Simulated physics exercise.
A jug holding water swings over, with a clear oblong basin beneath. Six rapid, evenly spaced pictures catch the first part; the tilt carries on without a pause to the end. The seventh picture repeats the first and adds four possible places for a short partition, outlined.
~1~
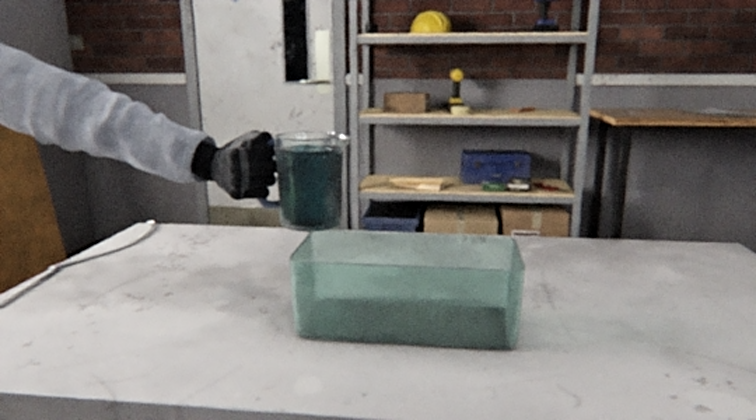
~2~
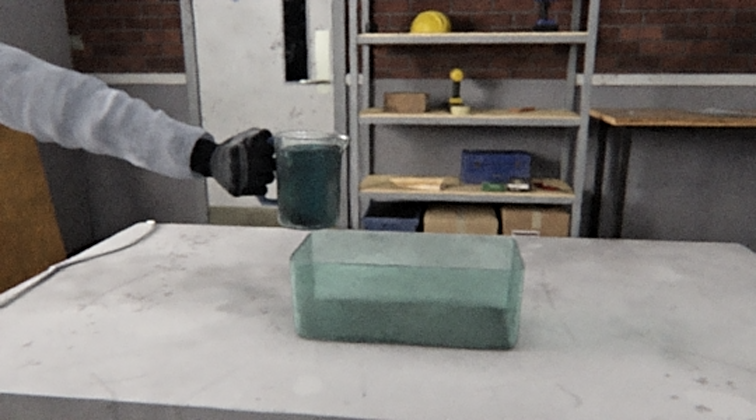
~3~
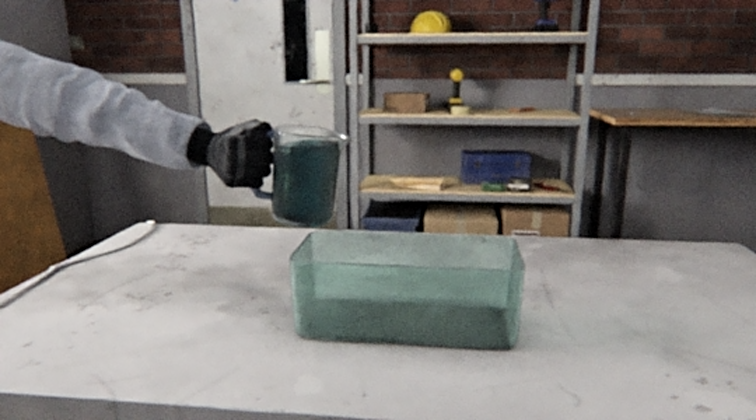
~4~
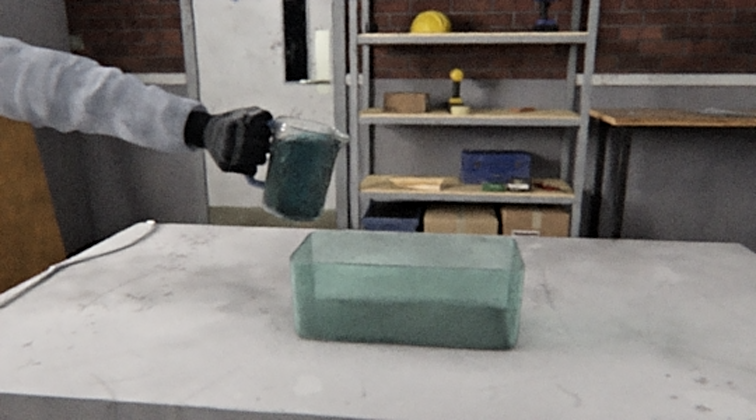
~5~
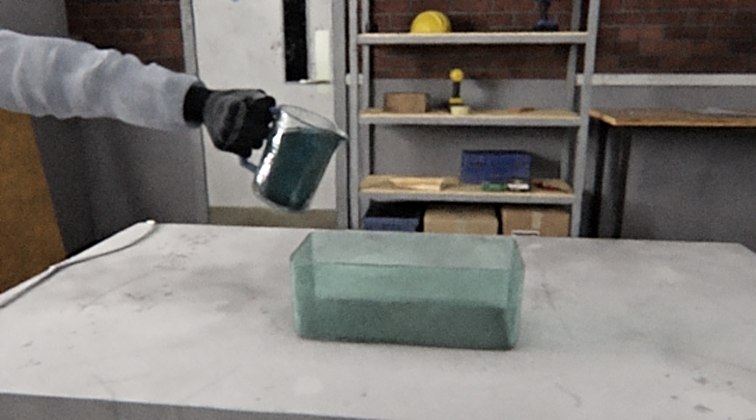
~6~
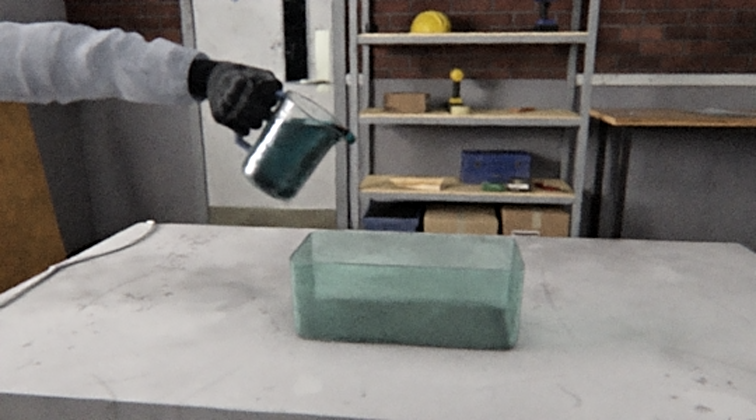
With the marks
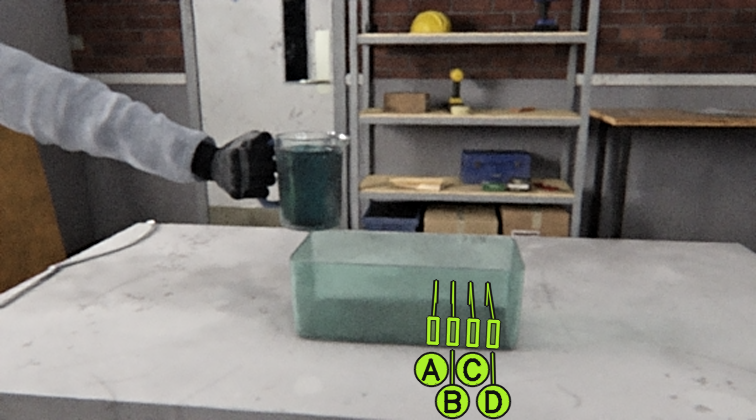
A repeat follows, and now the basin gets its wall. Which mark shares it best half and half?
Take A.
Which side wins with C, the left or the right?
The left one.
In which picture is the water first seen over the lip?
Picture 6.
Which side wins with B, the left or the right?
The left one.
On the marked copy, A at (432, 349); B at (452, 350); C at (472, 352); D at (492, 353).
For position A, about 49 % ends left of the wall and 49 % right of it.
For position B, about 83 % ends left of the wall and 12 % right of it; 5 % is lost outside.
For position C, about 85 % ends left of the wall and 8 % right of it; 6 % is lost outside.
For position D, about 84 % ends left of the wall and 13 % right of it; 3 % is lost outside.
